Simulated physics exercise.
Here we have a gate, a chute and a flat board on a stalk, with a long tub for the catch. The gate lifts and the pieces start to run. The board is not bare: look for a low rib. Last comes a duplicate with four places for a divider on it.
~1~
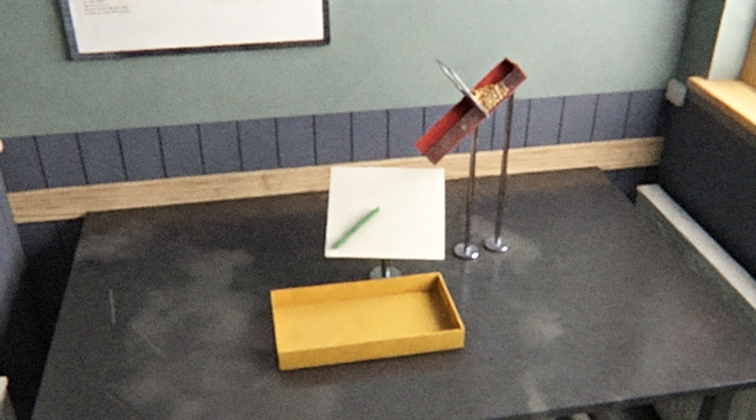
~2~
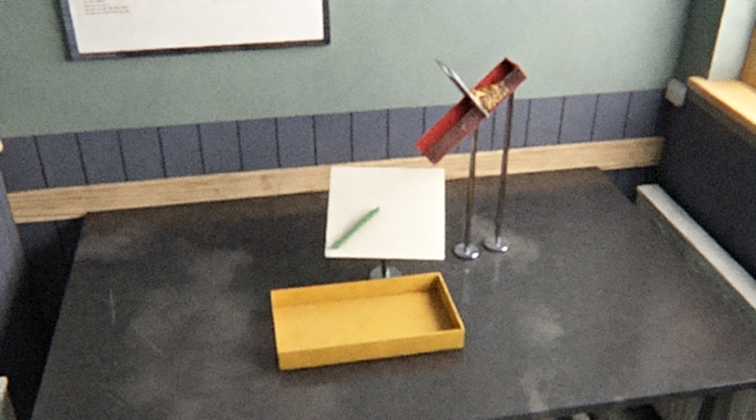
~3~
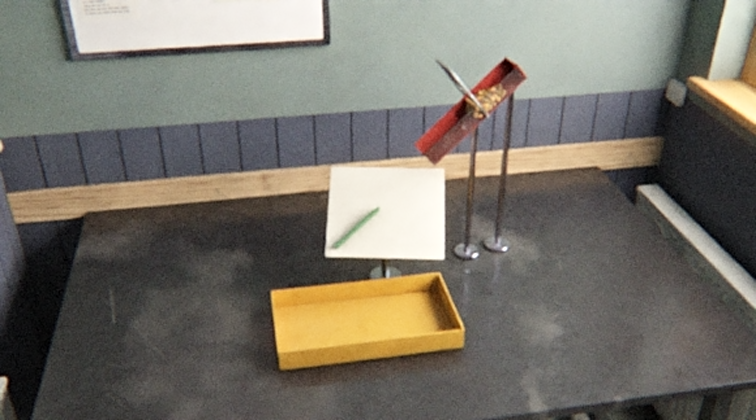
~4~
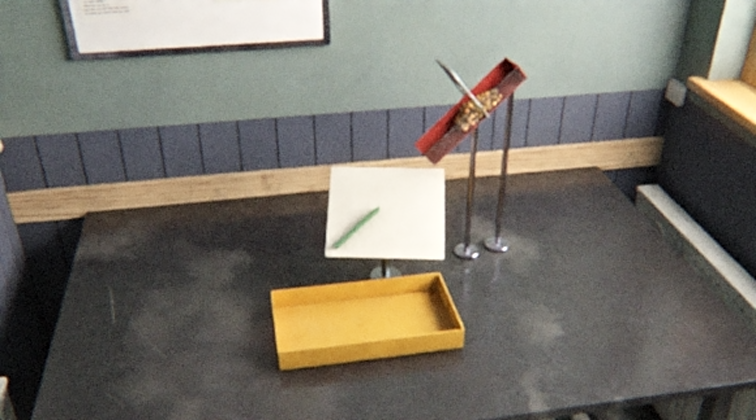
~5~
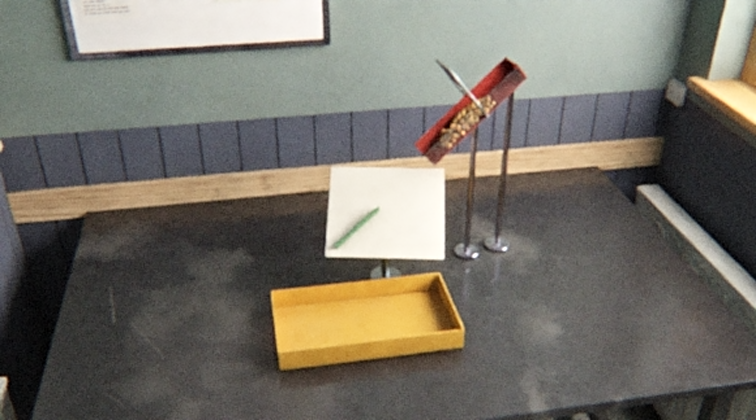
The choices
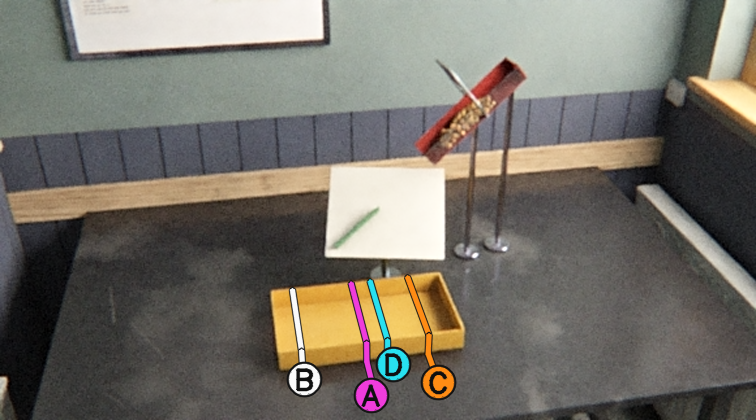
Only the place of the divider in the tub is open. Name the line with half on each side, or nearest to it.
I would pick line A.
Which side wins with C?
More lands on the left.
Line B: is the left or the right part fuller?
The right side.
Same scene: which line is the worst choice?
It is C.
On the marked copy, line A crosses the front rim at (366, 342); line B crosses the front rim at (301, 350); line C crosses the front rim at (428, 334); line D crosses the front rim at (387, 339).
For line A, of what is caught, about two thirds on the left of the divider, about a third on the right.
For line B, of what is caught, a small part on the left of the divider, most on the right.
For line C, of what is caught, nearly all on the left of the divider, a stray few on the right.
For line D, of what is caught, most on the left of the divider, about a quarter on the right.
